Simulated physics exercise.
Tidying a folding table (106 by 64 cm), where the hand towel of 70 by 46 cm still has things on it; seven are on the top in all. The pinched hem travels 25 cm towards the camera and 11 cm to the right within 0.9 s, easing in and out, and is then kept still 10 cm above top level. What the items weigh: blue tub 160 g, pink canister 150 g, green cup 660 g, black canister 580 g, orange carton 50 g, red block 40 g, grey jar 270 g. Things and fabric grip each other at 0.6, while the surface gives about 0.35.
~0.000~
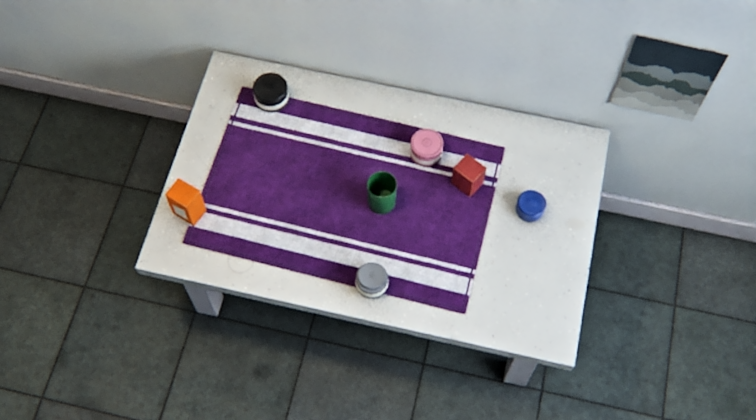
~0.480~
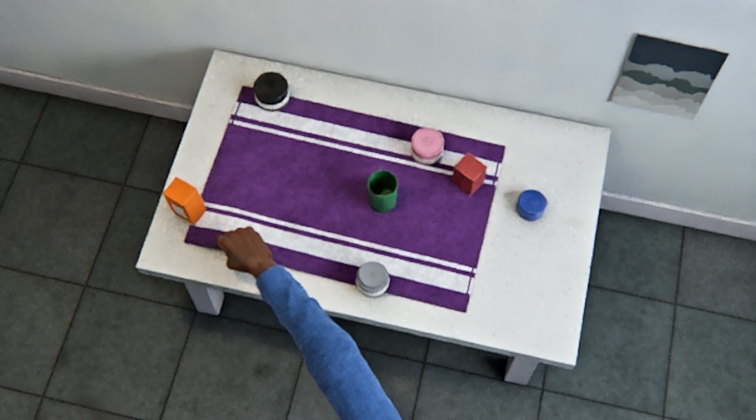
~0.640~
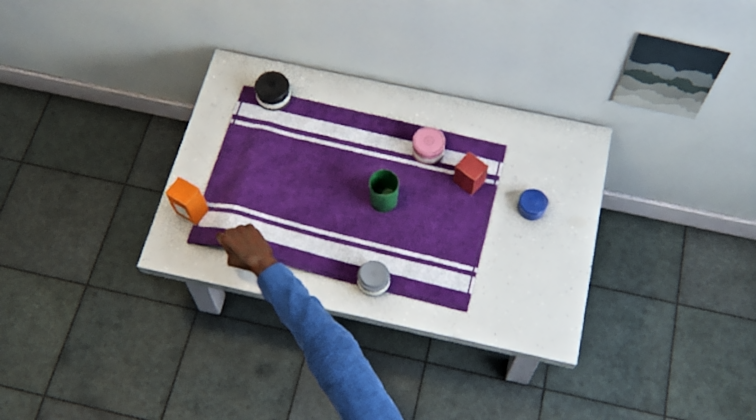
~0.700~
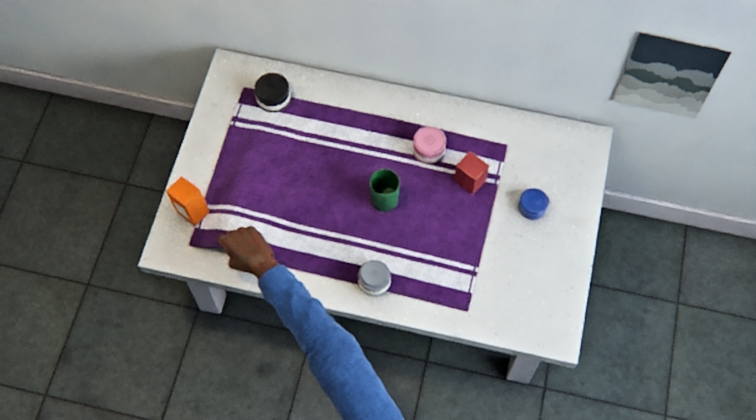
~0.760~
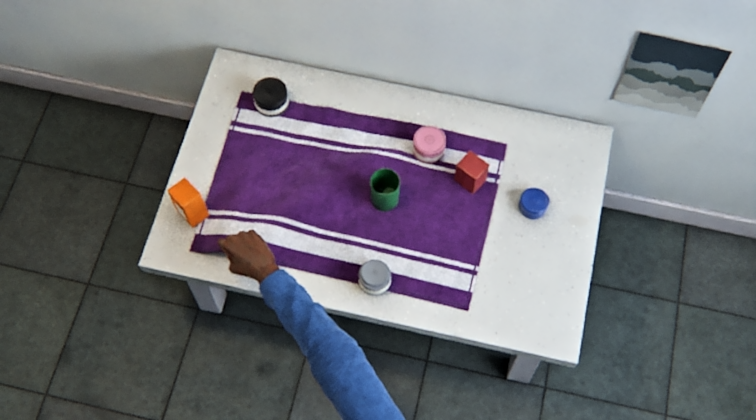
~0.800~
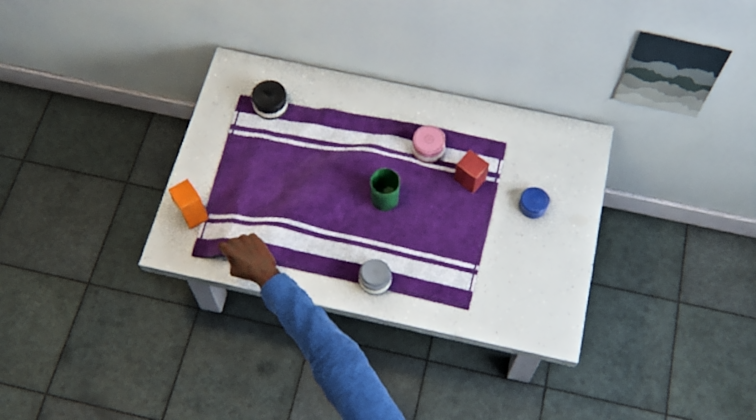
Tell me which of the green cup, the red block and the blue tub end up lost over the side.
My guess is the green cup ends up on the surface. My guess is the red block ends up on the surface. My guess is the blue tub ends up on the surface.
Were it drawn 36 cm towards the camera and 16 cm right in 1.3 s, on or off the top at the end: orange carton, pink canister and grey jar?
Outcome: Orange carton is still there; pink canister is still there; grey jar leaves the top.
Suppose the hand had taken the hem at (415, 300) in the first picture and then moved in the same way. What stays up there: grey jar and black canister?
Afterwards grey jar comes off and black canister is still on top.
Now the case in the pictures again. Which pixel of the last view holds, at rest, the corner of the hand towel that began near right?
It settles at roughly (471, 272).
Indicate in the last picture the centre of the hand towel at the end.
About (317, 240).
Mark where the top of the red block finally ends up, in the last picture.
The top finishes roughly at pixel (411, 166) of the last view.
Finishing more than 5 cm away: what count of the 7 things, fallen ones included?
That makes 5.
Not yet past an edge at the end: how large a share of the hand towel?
I'd estimate close to 80 per cent.
After 1.0 s, 100 % of the hand towel is still over the top; green cup 3 cm off its start, red block 3 cm off its start, black canister 11 cm off its start.
After 1.2 s, 90 % of the hand towel is still over the top; green cup 8 cm off its start, red block 8 cm off its start, black canister 20 cm off its start.
After 1.3 s, 85 % of the hand towel is still over the top; green cup 15 cm off its start at (349, 226), red block 13 cm off its start at (420, 162), black canister 28 cm off its start at (248, 179).
After 1.5 s, 85 % of the hand towel is still over the top; green cup 17 cm off its start, red block 15 cm off its start, black canister 32 cm off its start.
After 3.1 s, 80 % of the hand towel is still over the top; green cup 18 cm off its start at (343, 237), red block 15 cm off its start at (411, 166), blue tub 0 cm off its start at (535, 199), black canister 33 cm off its start at (240, 198).
